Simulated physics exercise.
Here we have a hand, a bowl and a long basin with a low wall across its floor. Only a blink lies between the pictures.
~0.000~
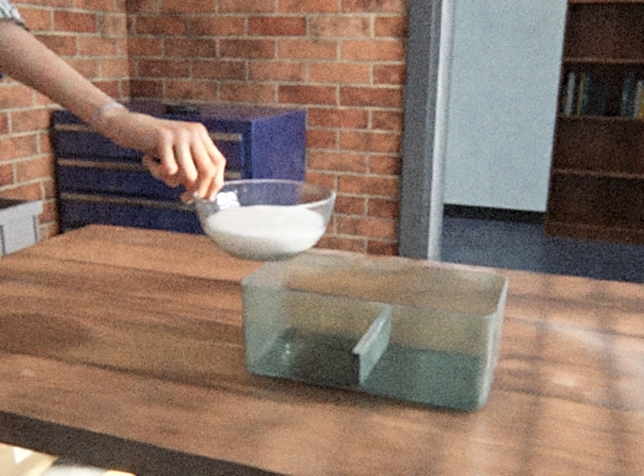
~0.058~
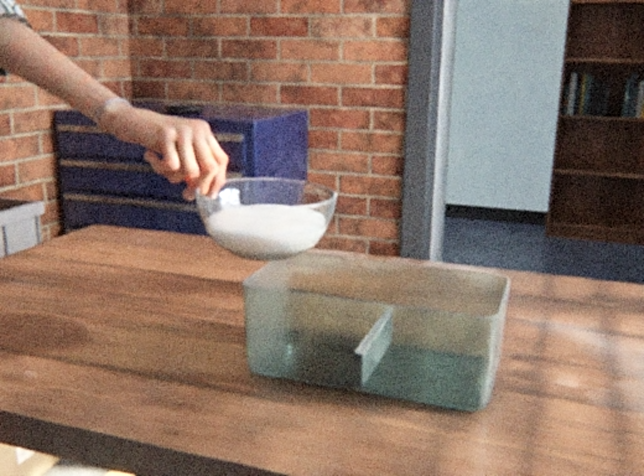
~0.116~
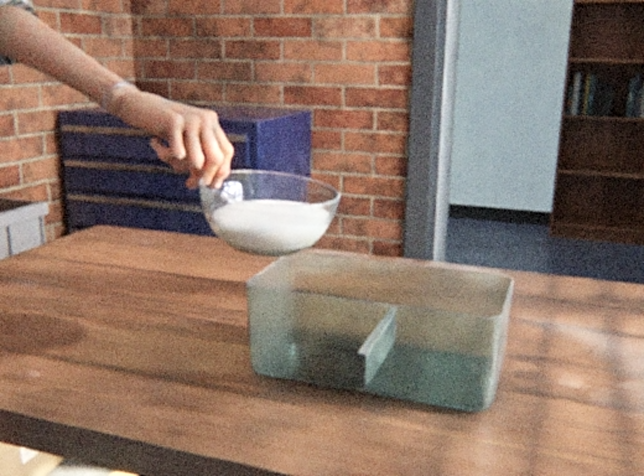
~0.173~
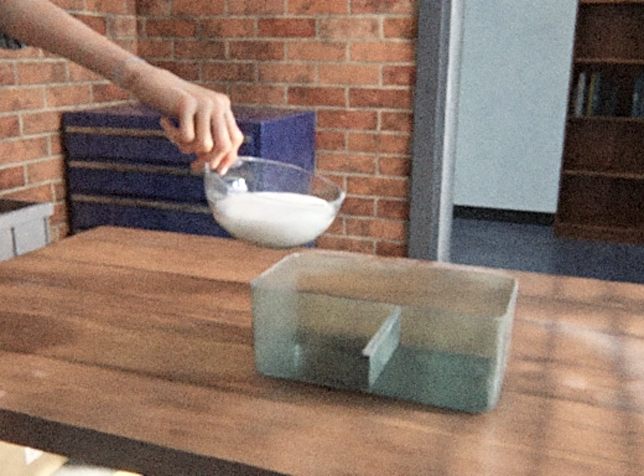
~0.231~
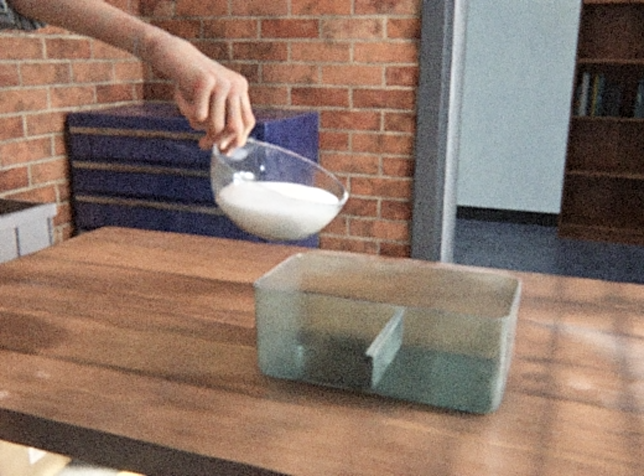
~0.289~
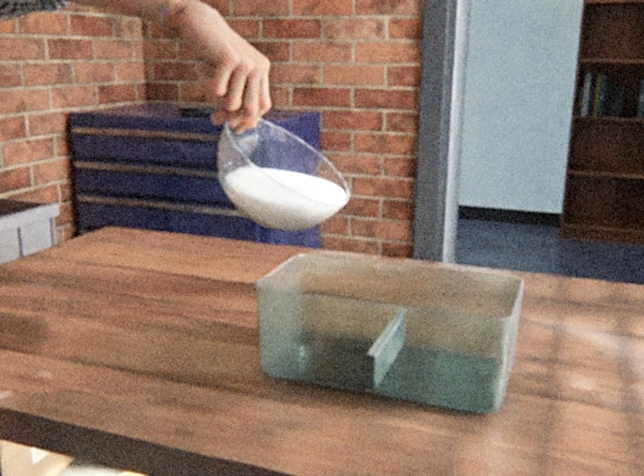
A hand tilts a glass bowl of white liquid rightward above a divided, greenish clear basin.
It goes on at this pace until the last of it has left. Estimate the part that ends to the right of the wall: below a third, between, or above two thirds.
It comes to above two thirds.
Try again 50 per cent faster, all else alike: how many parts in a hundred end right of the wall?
Near 70 %.
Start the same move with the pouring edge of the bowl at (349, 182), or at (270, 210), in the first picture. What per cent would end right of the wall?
In turn 75 and 5 in a hundred.
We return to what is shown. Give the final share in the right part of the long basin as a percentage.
Some 80 per cent.
A moment on, the bowl is tipped on its side and 31 per cent is still to pour, 3 is left of the wall and 10 right of it.
Next, the bowl is tipped on its side and 1 per cent is still to pour, 4 is left of the wall and 85 right of it.
Then the bowl is tipped on its side and 0 per cent is still to pour, 14 is left of the wall and 81 right of it.
Later the bowl is tipped on its side and 0 per cent is still to pour, 16 is left of the wall and 80 right of it.
In the end 16 per cent lies left of the wall, 80 right of it and 4 outside.
